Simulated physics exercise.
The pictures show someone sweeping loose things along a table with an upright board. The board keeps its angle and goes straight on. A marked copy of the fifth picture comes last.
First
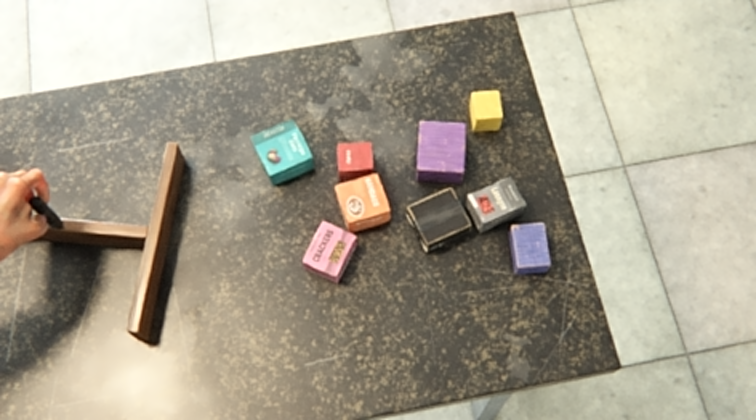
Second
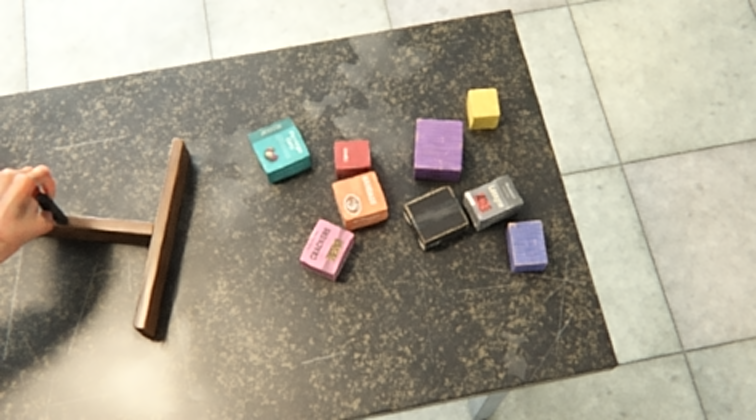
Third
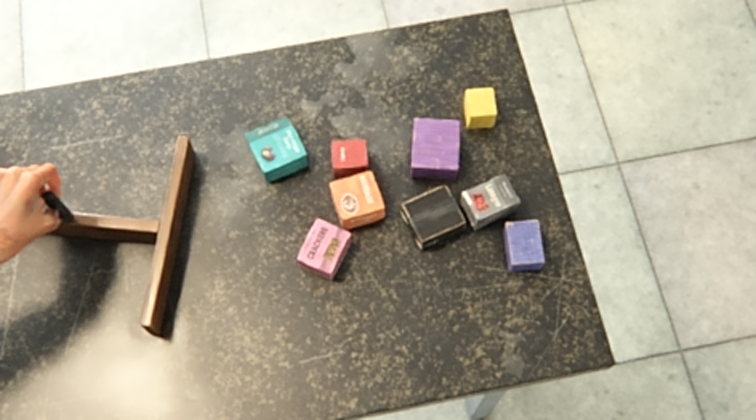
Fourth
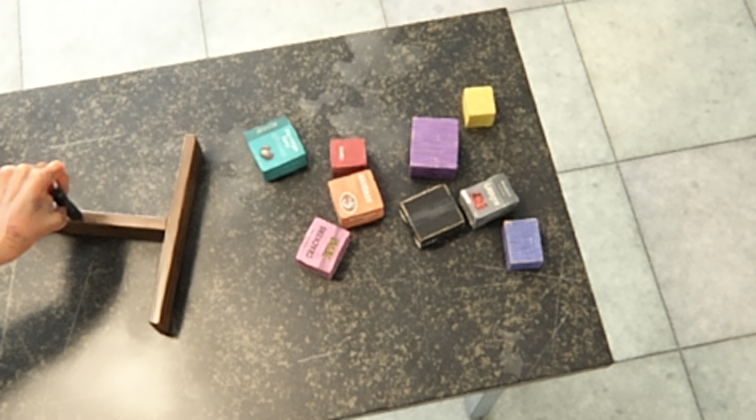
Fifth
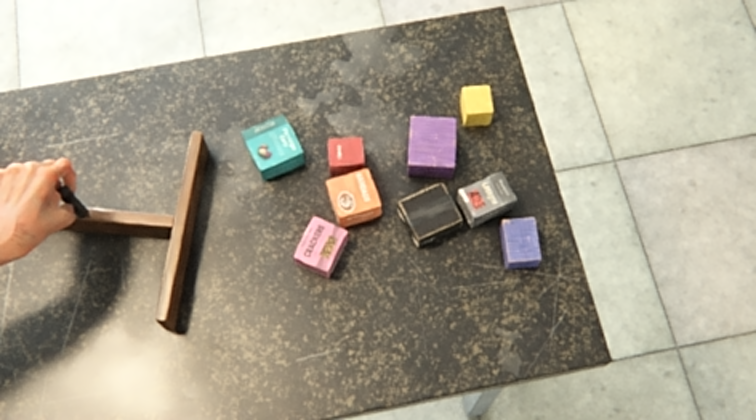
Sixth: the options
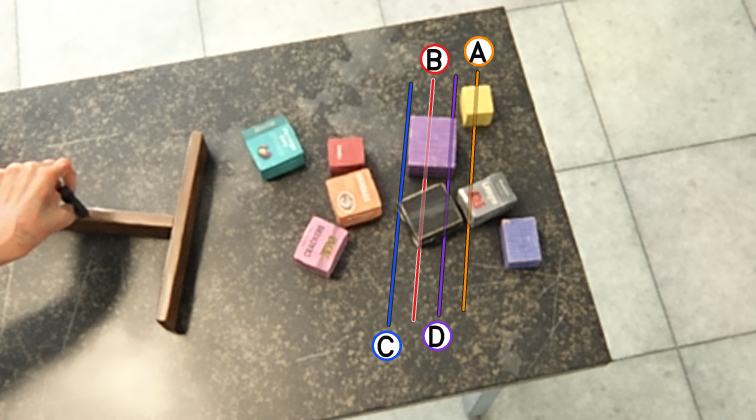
A hand holding a wooden T-shaped board slid it slowly a short way right across a dark speckled table, toward nine colourful little boxes and blocks that sat apart from it, undisturbed.
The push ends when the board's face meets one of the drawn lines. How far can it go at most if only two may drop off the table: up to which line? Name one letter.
It can go as far as A.
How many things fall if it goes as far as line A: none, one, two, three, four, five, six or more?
Two.
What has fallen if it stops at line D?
The purple block goes over.
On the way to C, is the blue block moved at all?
No.
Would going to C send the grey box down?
No.
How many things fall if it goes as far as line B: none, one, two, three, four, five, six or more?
The count is none.
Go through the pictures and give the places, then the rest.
The first frame shows red packet (356, 162); grey box (495, 205); turquoise packet (283, 153).
The second frame shows board (159, 229); orange box (360, 202).
The third frame shows board (165, 227); blue block (524, 246).
The fourth frame shows board (173, 224); purple block (434, 148).
The fifth frame shows board (179, 222); red packet (347, 157); grey box (486, 200); turquoise packet (274, 148).
On the marked copy, A at (471, 184); B at (424, 193); C at (401, 198); D at (448, 189).
Following A. Soon after the start, board (285, 202); turquoise packet (326, 150); red packet (367, 156).
Later, board (388, 183); purple block (504, 145); grey box (512, 199).
In the end, board (470, 168); purple block over the edge; grey box over the edge; two fallen.
As for the rest, B is within the limit but short; C is within the limit but short; D is within the limit but short.
